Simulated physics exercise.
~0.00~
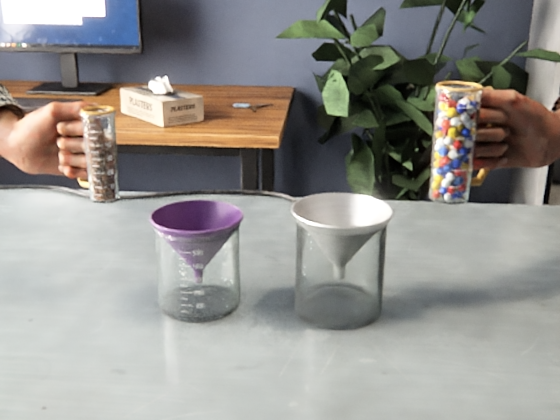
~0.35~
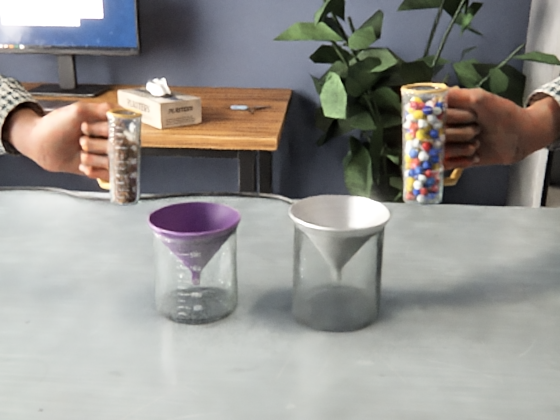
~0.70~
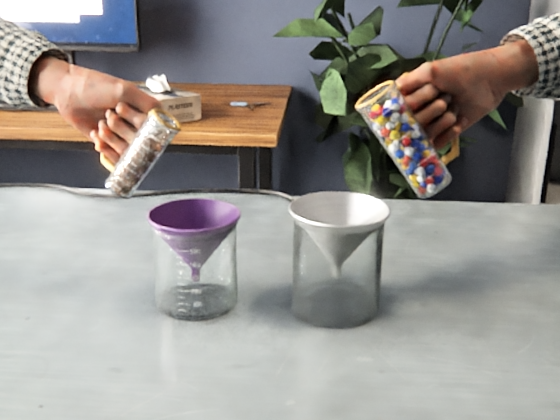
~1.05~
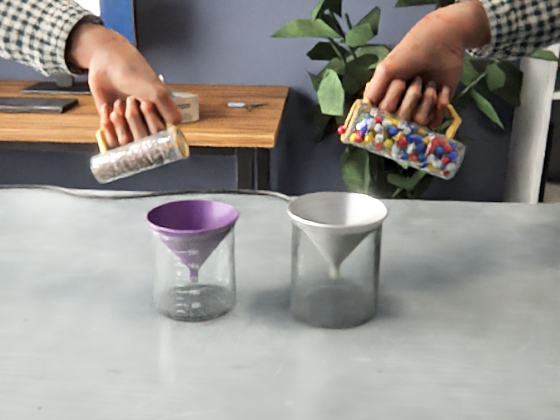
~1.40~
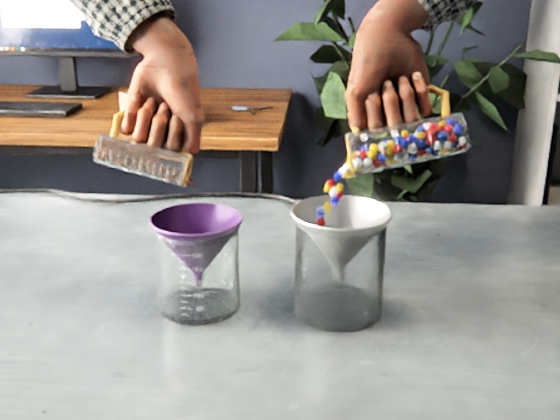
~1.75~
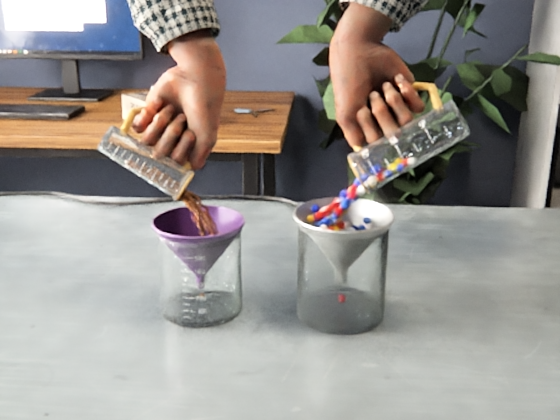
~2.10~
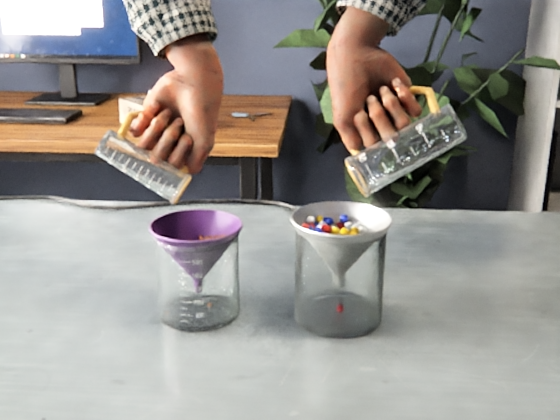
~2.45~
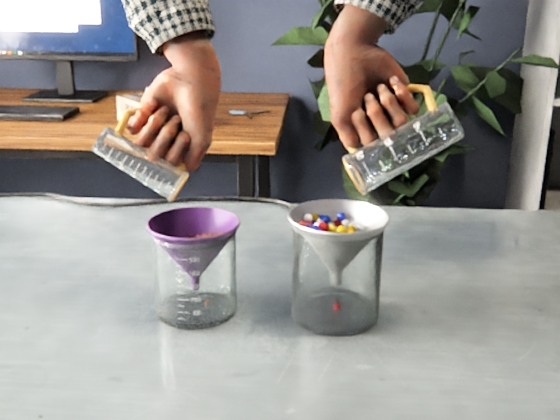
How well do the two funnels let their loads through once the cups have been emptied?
Neither lets much through. The purple funnel on the left holds back most of the brownish pieces, and the pale grey one on the right holds back most of the coloured beads.
